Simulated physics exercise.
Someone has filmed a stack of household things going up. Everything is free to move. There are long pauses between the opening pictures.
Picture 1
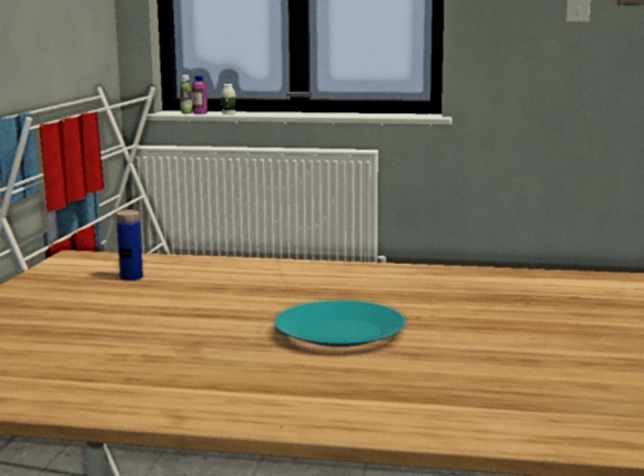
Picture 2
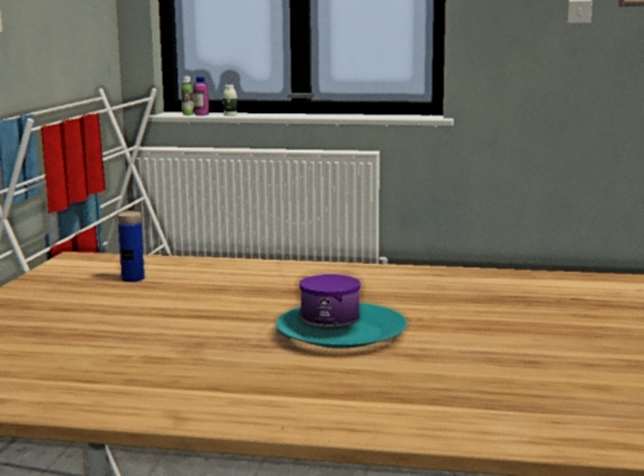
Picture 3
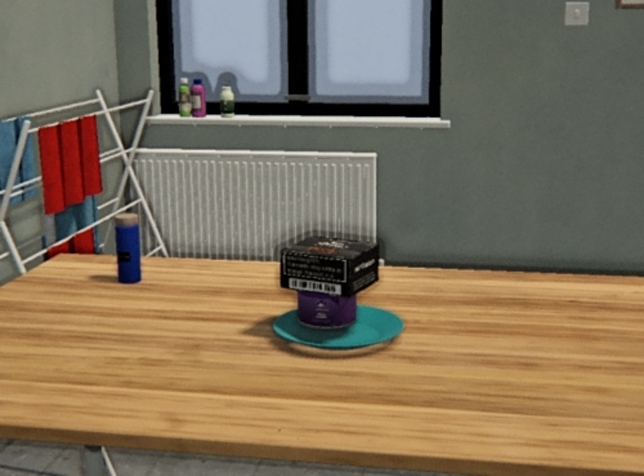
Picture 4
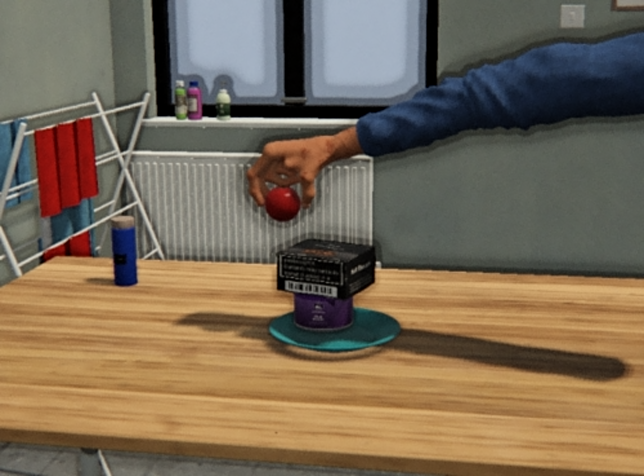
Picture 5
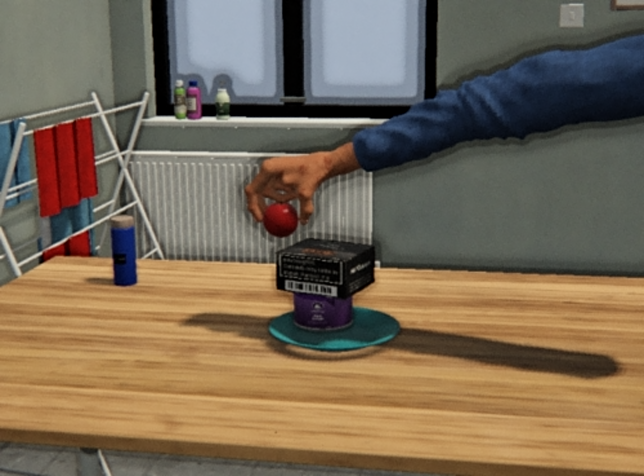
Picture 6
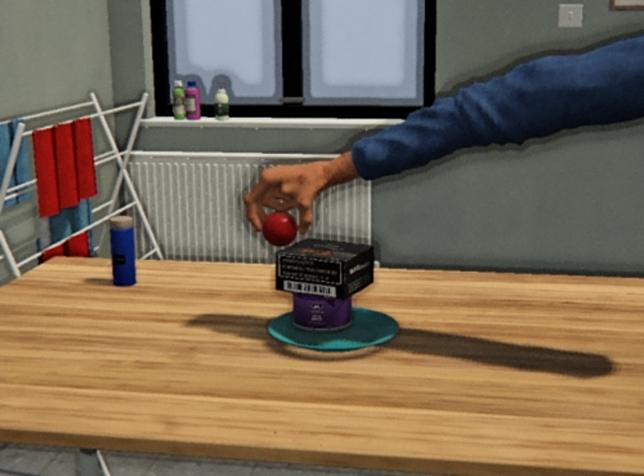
In this clip, a purple tub and then a black box appear stacked on a turquoise plate on a wooden table, and a hand reaching from the right lowers a red tomato slightly to the box's upper left edge.
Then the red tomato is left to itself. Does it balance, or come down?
It comes apart.
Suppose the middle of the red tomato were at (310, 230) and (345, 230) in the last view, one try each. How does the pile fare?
First, it holds; second, it keeps its balance.
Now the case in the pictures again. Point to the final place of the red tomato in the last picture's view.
Around (251, 313).
Then, 0.36 s after the last picture, red tomato now fallen.
Then, 0.72 s after the last picture, nothing new.
At rest, fallen, red tomato; the other 4 in place. Seen from the same camera at the end, red tomato near (251, 313). The pile gives way.
